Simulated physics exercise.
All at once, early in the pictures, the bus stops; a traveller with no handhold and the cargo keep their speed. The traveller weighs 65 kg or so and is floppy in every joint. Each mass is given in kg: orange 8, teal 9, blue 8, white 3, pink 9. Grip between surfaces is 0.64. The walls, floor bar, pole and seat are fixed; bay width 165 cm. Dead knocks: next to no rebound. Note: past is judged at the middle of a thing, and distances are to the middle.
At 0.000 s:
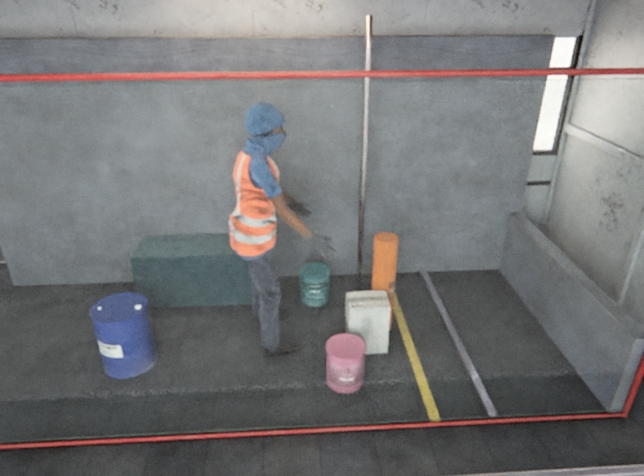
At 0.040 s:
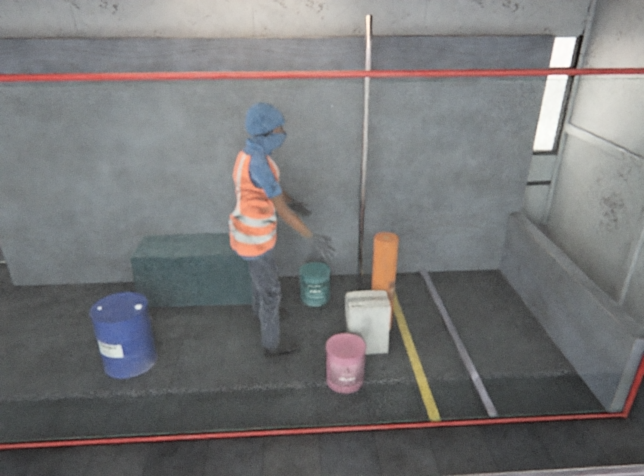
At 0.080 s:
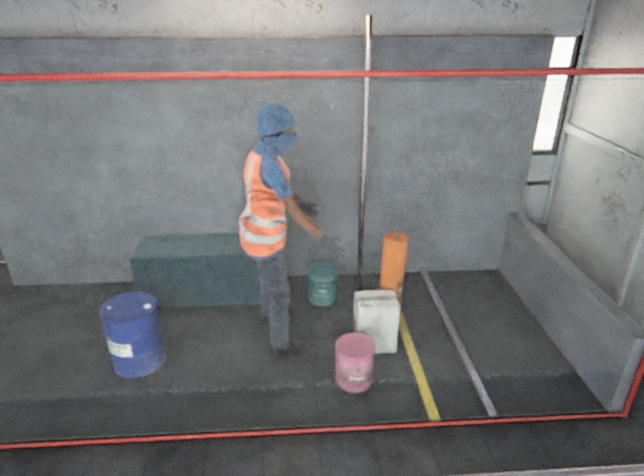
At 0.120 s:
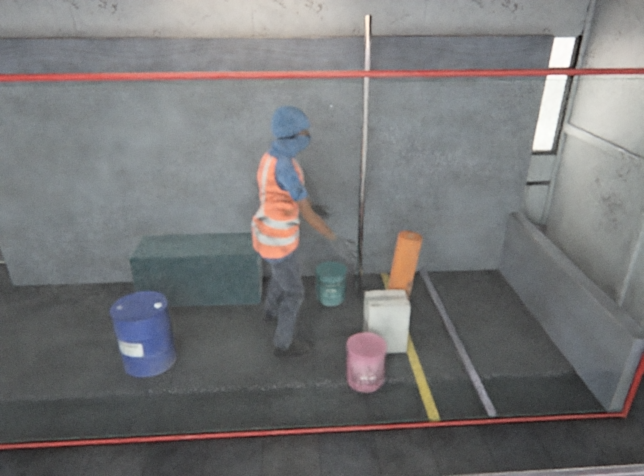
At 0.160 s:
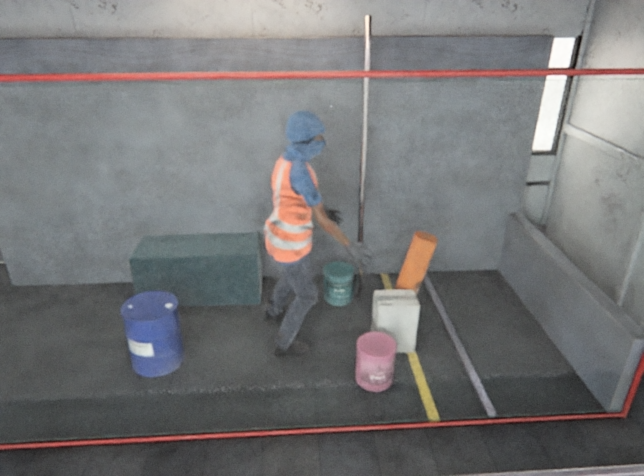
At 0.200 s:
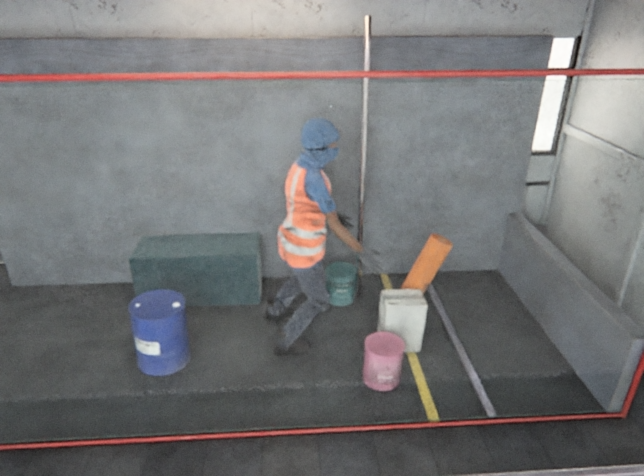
In a grey walled bay, a masked worker in an orange vest stood, then lurched to the right with knees bending, as the drum, buckets and pale container slid right and an orange cylinder leaned over.
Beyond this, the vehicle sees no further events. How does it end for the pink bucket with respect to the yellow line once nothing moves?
I expect it does not make it past the line.
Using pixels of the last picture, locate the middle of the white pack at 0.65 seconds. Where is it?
Around (457, 318).
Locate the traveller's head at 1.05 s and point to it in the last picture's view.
Roughly (492, 309).
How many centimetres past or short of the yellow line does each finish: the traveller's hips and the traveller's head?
Both go past - the traveller's hips by 10 cm and the traveller's head by 60 cm.
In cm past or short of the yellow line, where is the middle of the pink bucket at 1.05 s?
About 15 cm short of it.
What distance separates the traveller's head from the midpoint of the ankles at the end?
Separation: About 100 cm.
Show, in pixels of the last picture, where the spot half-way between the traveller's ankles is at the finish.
Near pixel (348, 322).
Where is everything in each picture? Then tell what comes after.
In the first frame, pink bucket (345, 363), teal bucket (315, 284), blue drum (125, 335), yellow line (431, 407).
In the second frame, pink bucket (345, 363), teal bucket (315, 284), blue drum (125, 335).
In the third frame, pink bucket (355, 363), teal bucket (322, 284), blue drum (134, 334).
In the fourth frame, pink bucket (366, 362), teal bucket (331, 284), blue drum (145, 333).
In the fifth frame, pink bucket (375, 362), teal bucket (339, 284), blue drum (154, 333).
In the sixth frame, pink bucket (383, 361), teal bucket (340, 284), blue drum (161, 332), yellow line (430, 407). Everything loose set off at about 2.1 m/s.
After 0.40 s the pink bucket is 13 cm short of the yellow line, tilted 0°, near (400, 361) in the last picture's view; the teal bucket 42 cm short of the yellow line, tilted 0°.
After 0.65 s the pink bucket is 13 cm short of the yellow line, tilted 0°, near (400, 361) in the last picture's view; the teal bucket 42 cm short of the yellow line, tilted 0°.
After 1.05 s the pink bucket is 13 cm short of the yellow line, tilted 0°, near (400, 361) in the last picture's view; the teal bucket 42 cm short of the yellow line, tilted 0°.
At rest, 2.7 s, orange roll crosses the yellow line; teal bucket stops short of the yellow line; blue drum stops short of the yellow line; white pack crosses the yellow line; pink bucket stops short of the yellow line; traveller's hips cross the yellow line; traveller's head crosses the yellow line.
